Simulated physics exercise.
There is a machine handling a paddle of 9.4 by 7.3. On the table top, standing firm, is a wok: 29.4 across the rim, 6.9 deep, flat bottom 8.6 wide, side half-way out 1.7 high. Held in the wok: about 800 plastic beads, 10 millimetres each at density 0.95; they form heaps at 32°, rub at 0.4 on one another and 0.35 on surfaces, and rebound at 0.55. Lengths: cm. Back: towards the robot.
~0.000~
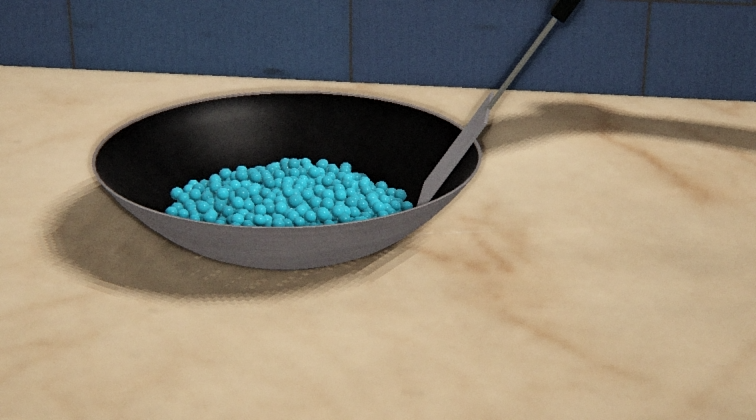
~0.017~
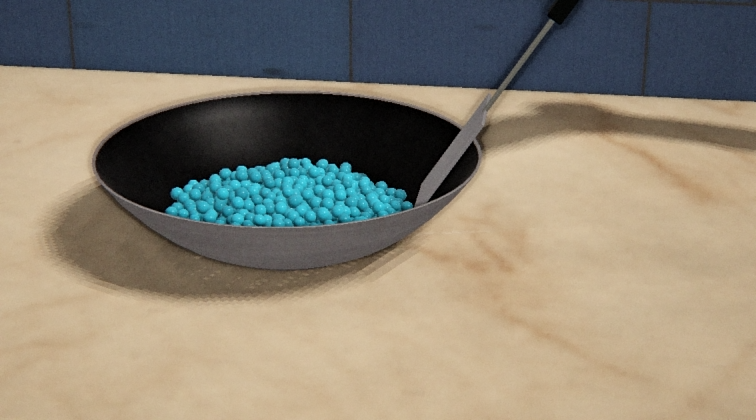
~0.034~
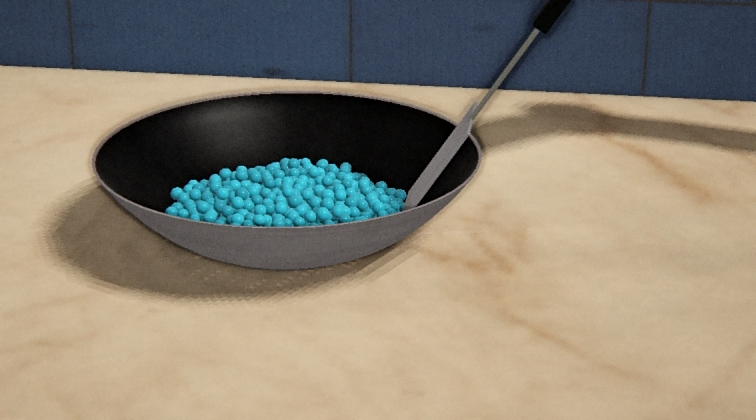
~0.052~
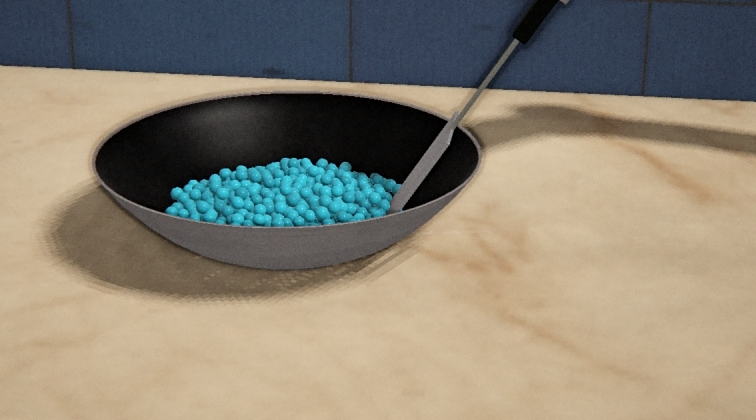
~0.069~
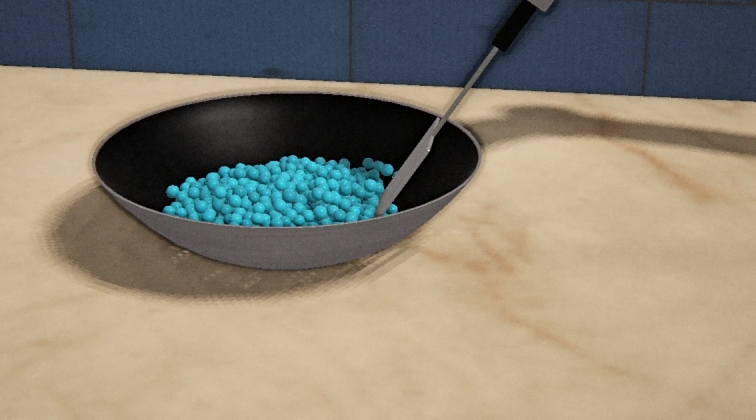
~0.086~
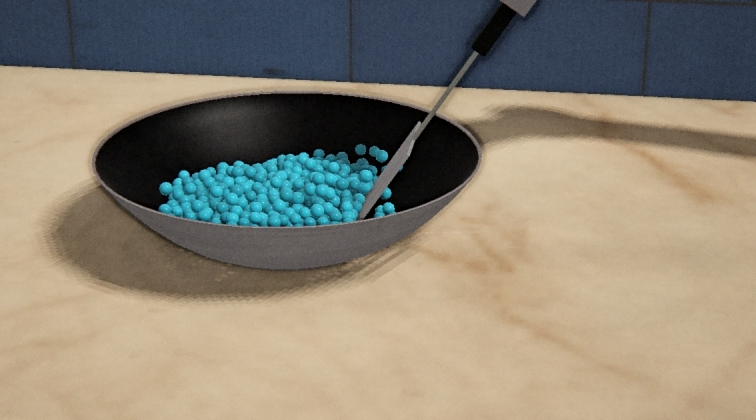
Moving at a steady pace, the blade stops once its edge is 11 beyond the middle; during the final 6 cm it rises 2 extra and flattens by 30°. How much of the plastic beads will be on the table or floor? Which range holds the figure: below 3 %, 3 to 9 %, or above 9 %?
The figure lies above 9 %.
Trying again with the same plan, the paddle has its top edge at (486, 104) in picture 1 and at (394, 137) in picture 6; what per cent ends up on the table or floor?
Near 35 in a hundred.
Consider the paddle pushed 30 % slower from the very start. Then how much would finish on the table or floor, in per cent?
About 15 in a hundred.
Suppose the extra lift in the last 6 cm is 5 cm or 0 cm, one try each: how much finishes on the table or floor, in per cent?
First try about 25 %, second try about 20 %.
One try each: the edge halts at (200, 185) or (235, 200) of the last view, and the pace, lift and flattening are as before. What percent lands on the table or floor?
Estimates, in order: 0 % and 0 %.
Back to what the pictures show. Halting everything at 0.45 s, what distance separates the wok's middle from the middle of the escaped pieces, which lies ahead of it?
About 20 cm.
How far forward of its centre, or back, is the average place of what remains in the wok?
Offset forward: Around 3.0 cm.
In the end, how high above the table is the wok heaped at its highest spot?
6.0 cm.
After 0.15 s, sloping 57°, highest piece 7 above the table; 800 in the wok.
After 0.22 s, sloping 49°, highest piece 7 above the table; 800 in the wok.
After 0.45 s, sloping 27°, highest piece 9 above the table; 572 in the wok, 115 on the table or floor, 113 on the blade or in flight.
After 1.50 s, sloping 27°, highest piece 6 above the table; 570 in the wok, 230 on the table or floor.
In the end, 570 in the wok, 230 on the table or floor. That is 29 % on the table or floor.
